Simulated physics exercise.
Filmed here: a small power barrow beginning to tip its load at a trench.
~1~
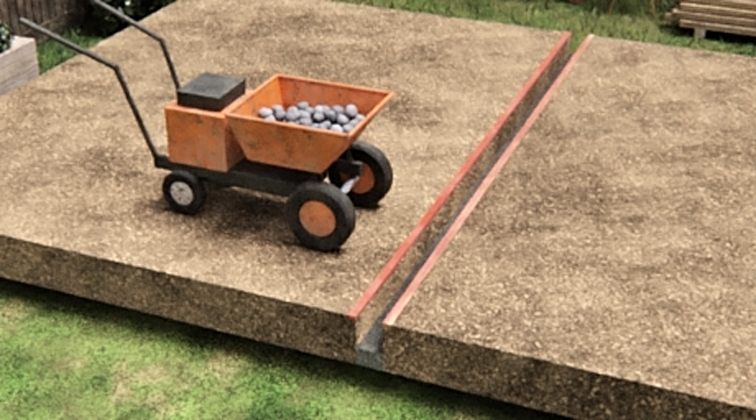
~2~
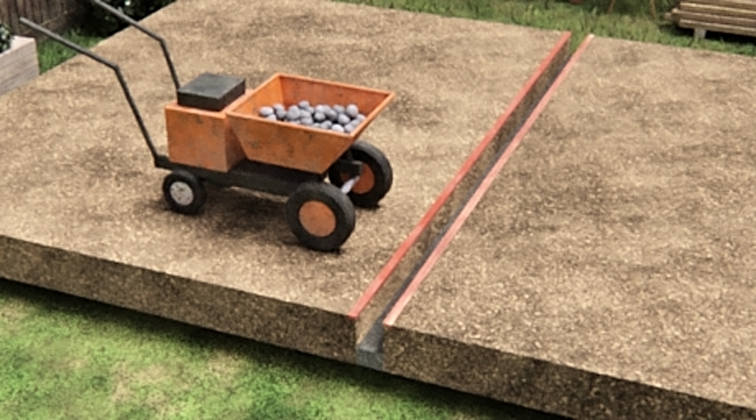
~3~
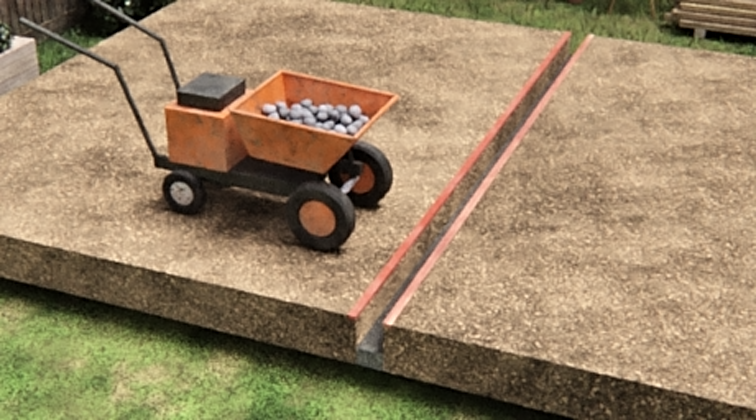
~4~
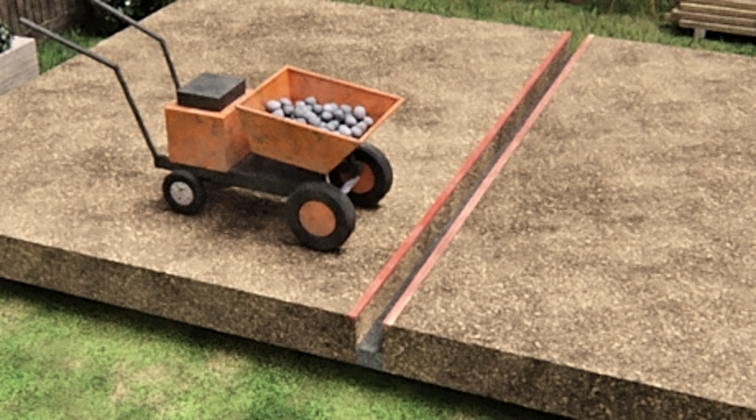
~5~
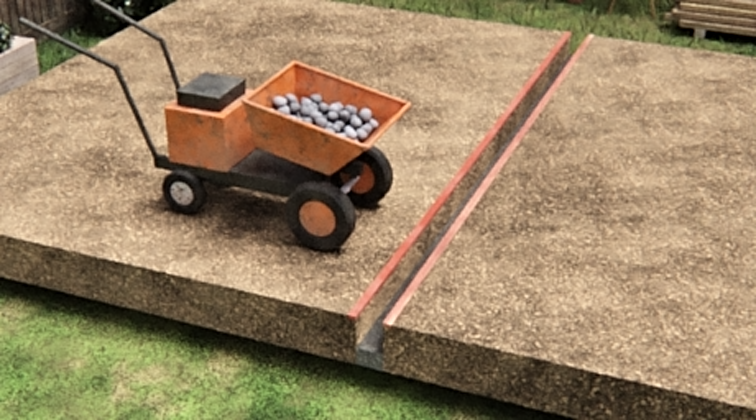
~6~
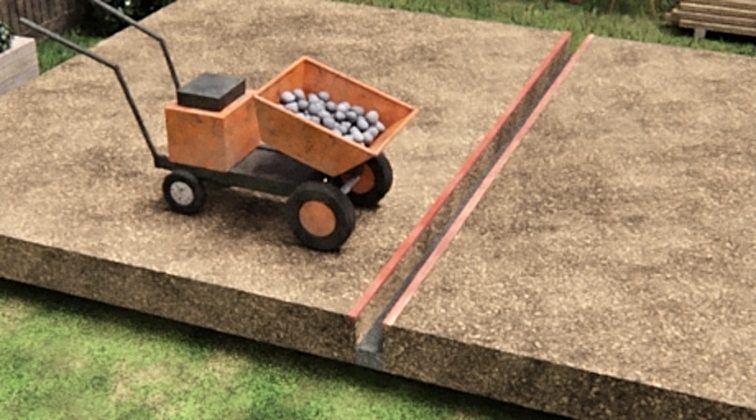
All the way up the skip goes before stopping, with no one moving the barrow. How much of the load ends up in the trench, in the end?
The trench receives a minority of the load.
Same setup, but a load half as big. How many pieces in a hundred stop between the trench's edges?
Around 20 %.
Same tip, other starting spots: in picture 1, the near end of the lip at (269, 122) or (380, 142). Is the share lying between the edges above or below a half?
Case one - a minority; case two - a minority.
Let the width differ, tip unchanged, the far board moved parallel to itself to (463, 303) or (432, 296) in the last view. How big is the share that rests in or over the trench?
About 100 and 80 per cent.
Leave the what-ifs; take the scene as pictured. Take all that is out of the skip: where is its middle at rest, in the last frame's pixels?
Near (466, 245), more or less.
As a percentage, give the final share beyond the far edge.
That share is about 70 percent.
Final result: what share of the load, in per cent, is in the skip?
I'd say close to 20 percent.
Soon after the last picture, skip tipped steeply; all in the skip.
A little later, skip tipped right over; most in the skip; about a quarter beyond it.
Later still, skip tipped right over; about a quarter in the skip; a small part in or heaped over the trench; about two thirds beyond it.
At rest, skip tipped right over; about a quarter in the skip; a small part in or heaped over the trench; about two thirds beyond it.
